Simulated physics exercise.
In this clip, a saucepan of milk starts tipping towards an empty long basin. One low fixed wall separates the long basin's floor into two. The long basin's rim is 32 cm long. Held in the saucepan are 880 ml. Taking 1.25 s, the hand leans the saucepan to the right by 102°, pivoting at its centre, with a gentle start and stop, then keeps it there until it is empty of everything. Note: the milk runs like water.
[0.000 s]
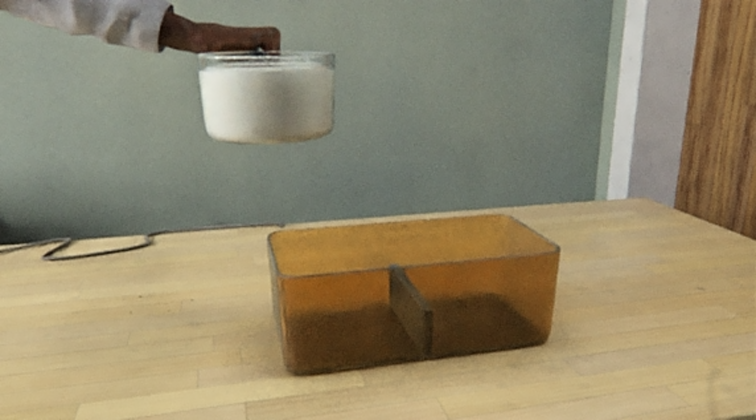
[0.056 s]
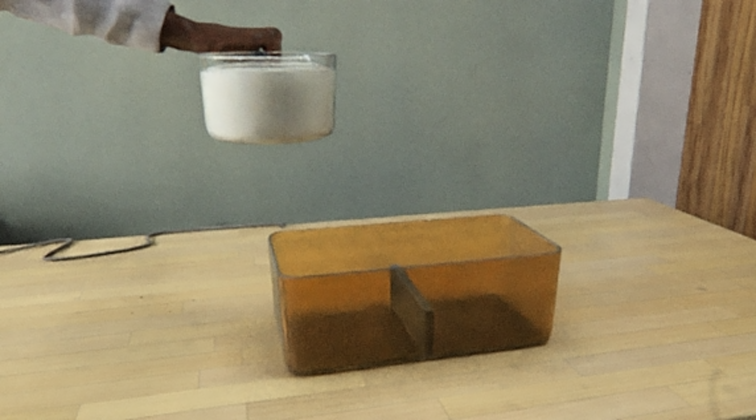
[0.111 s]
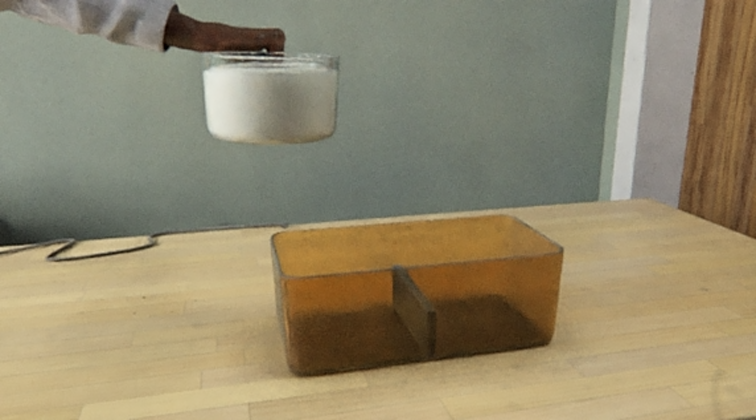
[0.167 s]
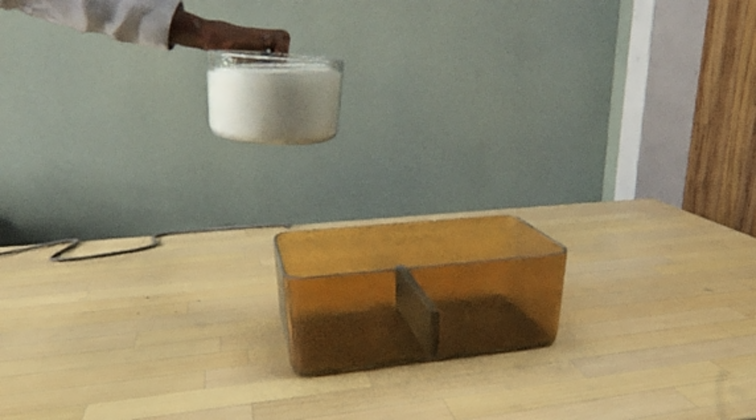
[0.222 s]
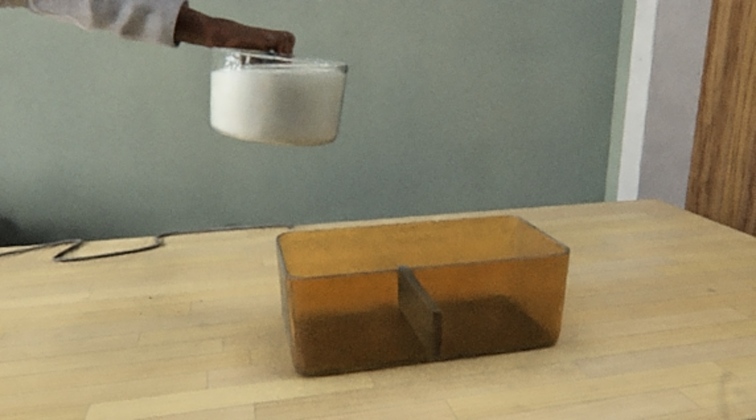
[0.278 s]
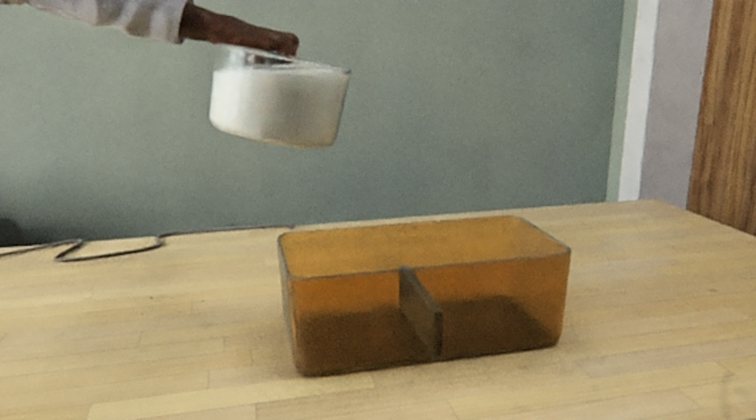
A clear saucepan of white milk is held by a hand reaching in from the upper left, above a pale wooden table seen from slightly above, against a grey-green wall. Below it sits an empty, see-through amber long basin with a low divider, with a dark cable behind at left and brown wood at right. The hand slowly leans the saucepan slightly to the right, while the view shifts very slightly.
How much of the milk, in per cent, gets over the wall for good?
47 %.
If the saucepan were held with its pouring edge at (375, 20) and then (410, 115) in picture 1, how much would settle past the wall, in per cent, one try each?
I'd expect close to 90 per cent and then close to 100 per cent.
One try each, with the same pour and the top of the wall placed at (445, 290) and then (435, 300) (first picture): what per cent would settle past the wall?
Around 5 and 20 percent, in that order.
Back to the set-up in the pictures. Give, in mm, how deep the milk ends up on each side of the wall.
Once settled, the left stands around 20 mm and the right around 20 mm.
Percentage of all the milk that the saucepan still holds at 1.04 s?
I'd estimate some 14 per cent.
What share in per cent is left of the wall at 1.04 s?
Reading: Approx. 26 per cent.
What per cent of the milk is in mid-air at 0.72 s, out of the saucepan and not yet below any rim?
Close to 30 per cent, I'd say.
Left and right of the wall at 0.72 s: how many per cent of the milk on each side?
I'd say some 5 in a hundred on the left and 4 on the right.
After 0.72 s the tilt is 63° and 61 per cent is still to pour, 5 is left of the wall and 4 right of it.
After 1.04 s the tilt is 95° and 14 per cent is still to pour, 25 is left of the wall and 46 right of it.
After 1.38 s the tilt is 102° and 1 per cent is still to pour, 48 is left of the wall and 47 right of it.
After 1.75 s the tilt is 102° and 0 per cent is still to pour, 51 is left of the wall and 47 right of it.
In the end 51 per cent lies left of the wall, 47 right of it and 2 outside.
